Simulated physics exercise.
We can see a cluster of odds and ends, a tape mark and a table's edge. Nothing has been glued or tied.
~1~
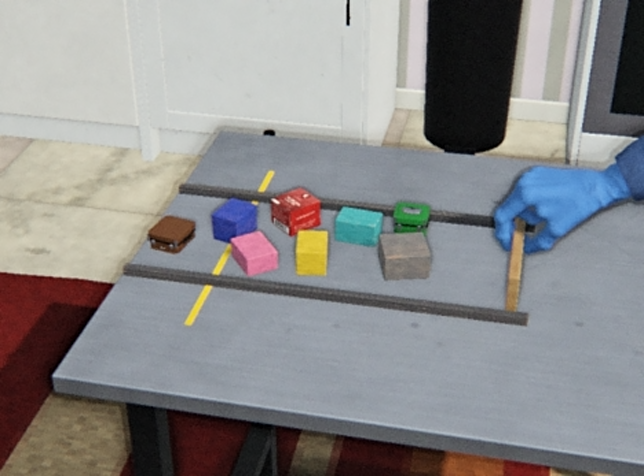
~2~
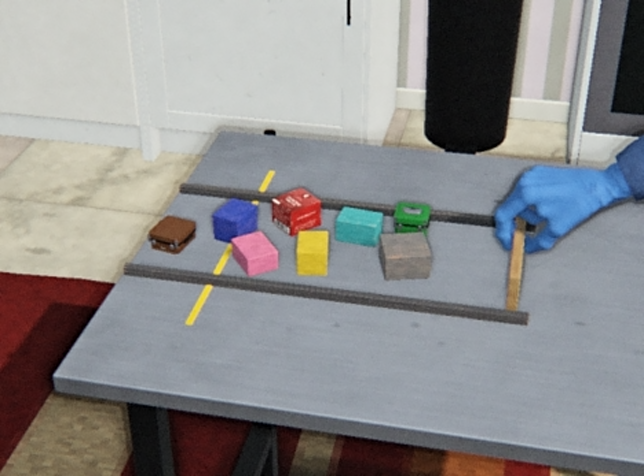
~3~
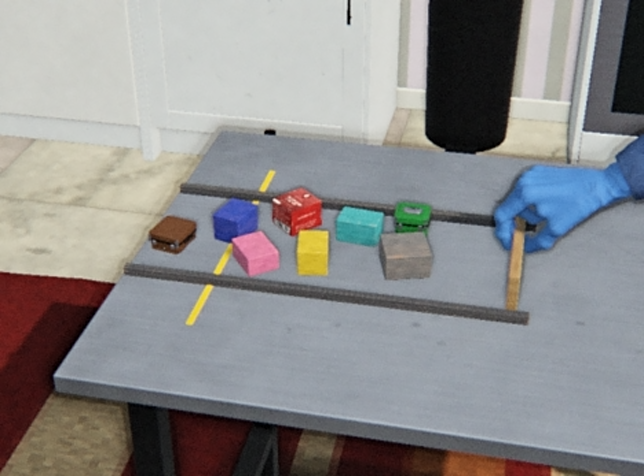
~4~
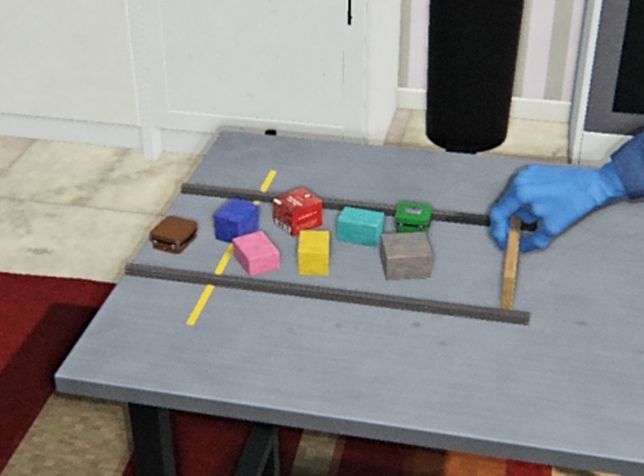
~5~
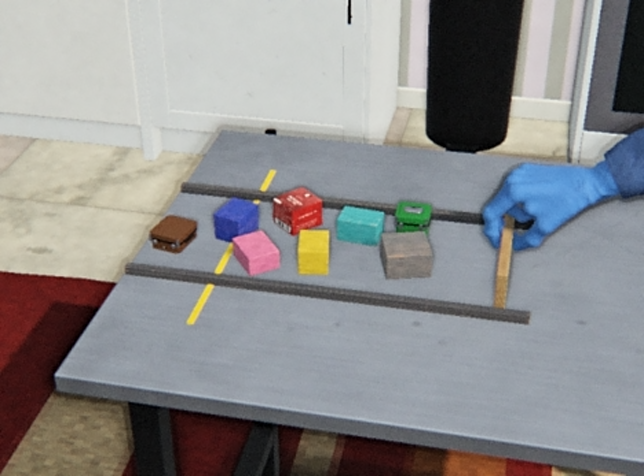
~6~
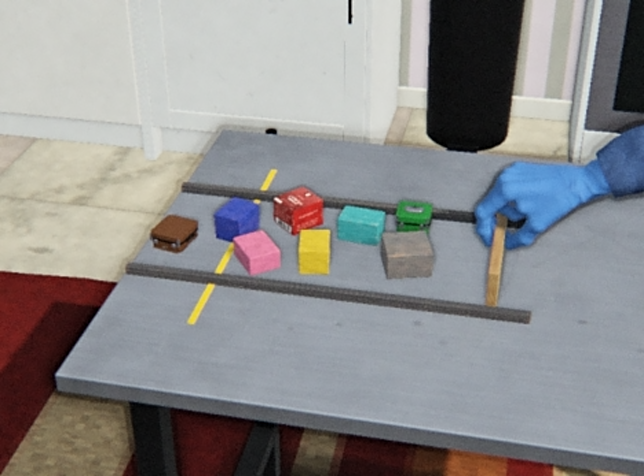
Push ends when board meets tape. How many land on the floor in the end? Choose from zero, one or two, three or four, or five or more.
In the end, one or two land there.
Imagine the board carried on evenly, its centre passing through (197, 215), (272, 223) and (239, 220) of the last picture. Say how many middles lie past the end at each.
Counts per position: 5 / 0 / 1.
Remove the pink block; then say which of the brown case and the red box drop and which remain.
Looking at the two, the brown case ends up below and the red box stays up top.
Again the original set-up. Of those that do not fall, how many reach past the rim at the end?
Count of overhanging things: 2.
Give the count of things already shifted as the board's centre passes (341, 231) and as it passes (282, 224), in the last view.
Answer - first 6, then 8.
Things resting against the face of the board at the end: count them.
The number is 2.
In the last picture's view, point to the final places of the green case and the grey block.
Reading them off: First (235, 202); then (214, 229).
A little later, none off yet; brown case at rest near (175, 235); blue block at rest near (237, 221); pink block at rest near (257, 253).
Next, none off yet; brown case at rest near (175, 235); blue block at rest near (237, 221); pink block shifted a little near (242, 252).
Later still, none off yet; brown case shifted a little near (153, 233); blue block shifted about its own width near (192, 220); pink block shifted well along near (176, 251).
When it is over, the number that fall off is one or two; down, brown case.
